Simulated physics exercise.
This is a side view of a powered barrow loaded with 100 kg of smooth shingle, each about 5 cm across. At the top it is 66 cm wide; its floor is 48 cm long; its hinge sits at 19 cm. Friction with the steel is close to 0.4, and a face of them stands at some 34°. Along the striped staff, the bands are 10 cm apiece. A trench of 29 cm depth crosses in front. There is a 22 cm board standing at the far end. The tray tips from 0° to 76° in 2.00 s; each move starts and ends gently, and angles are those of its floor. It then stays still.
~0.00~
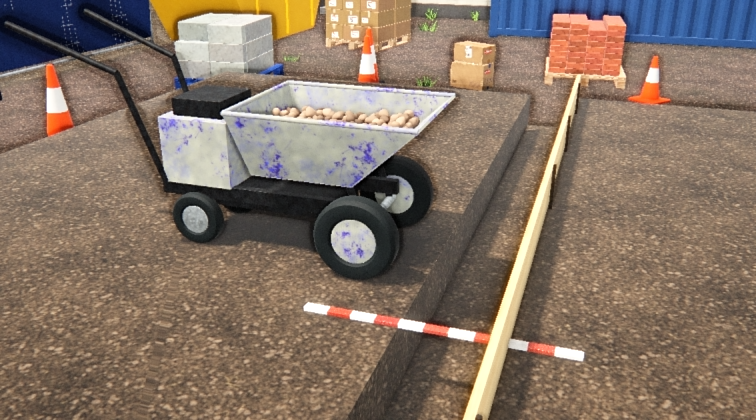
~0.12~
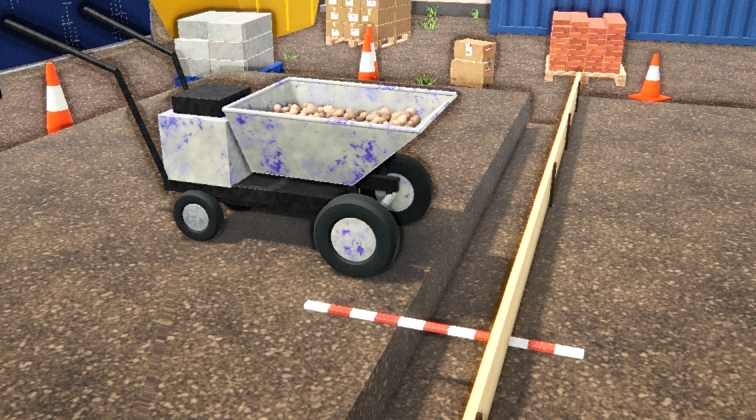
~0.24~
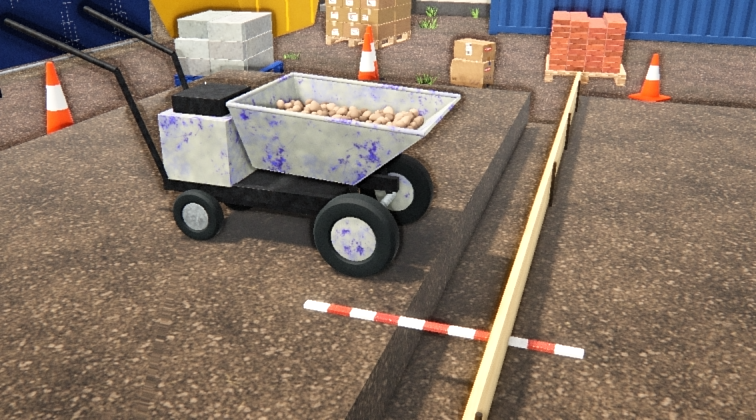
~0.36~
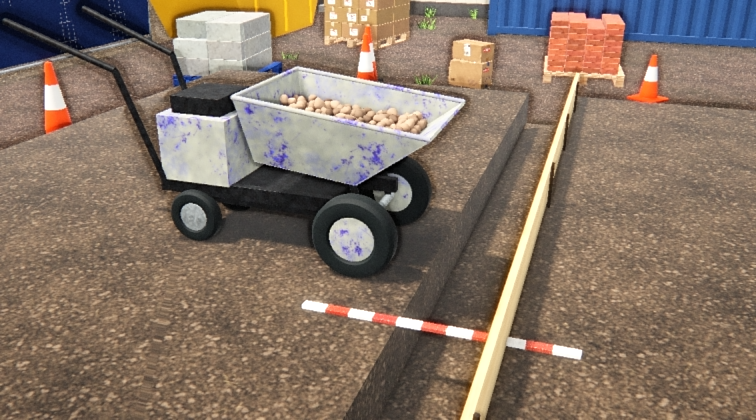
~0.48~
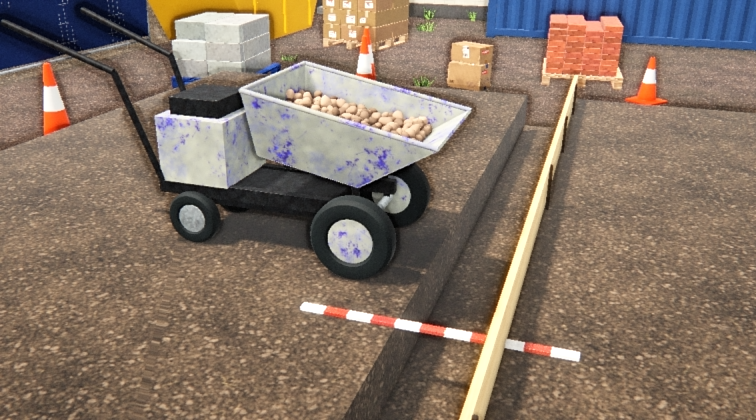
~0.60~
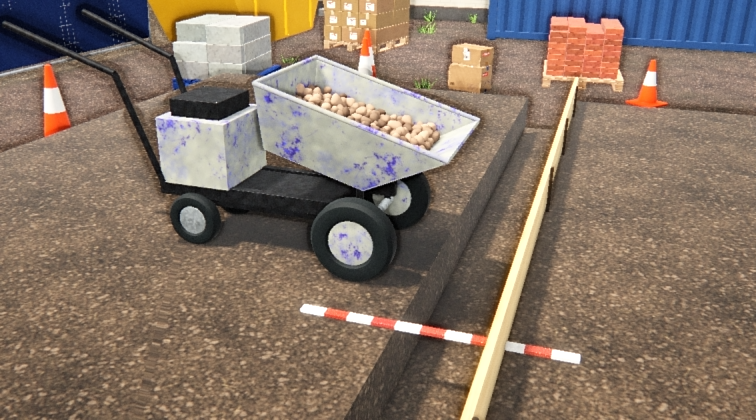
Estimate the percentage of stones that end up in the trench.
Roughly 91 per cent.
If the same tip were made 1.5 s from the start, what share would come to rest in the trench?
Something close to 95 per cent.
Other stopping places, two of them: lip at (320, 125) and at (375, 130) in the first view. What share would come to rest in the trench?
The first gives about 80 percent and the second about 100 percent.
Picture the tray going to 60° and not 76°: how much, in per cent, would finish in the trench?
It would be near 70 per cent.
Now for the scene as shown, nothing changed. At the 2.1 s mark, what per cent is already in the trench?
By that point it's something like 45 in a hundred.
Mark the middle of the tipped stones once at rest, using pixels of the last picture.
Look at roughly (488, 314).
After 1.5 s the floor is at 64°; 94 % in the tray, 6 % in the trench; the foremost stones are at (518, 242).
After 2.1 s the floor is at 76°; 47 % in the tray, 44 % in the trench, 9 % past the trench; the foremost stones are at (637, 292).
After 2.5 s the floor is at 76°; 26 % in the tray, 65 % in the trench, 9 % past the trench; the foremost stones are at (656, 281).
After 4.4 s the floor is at 76°; 0 % in the tray, 91 % in the trench, 9 % past the trench; the foremost stones are at (656, 281).
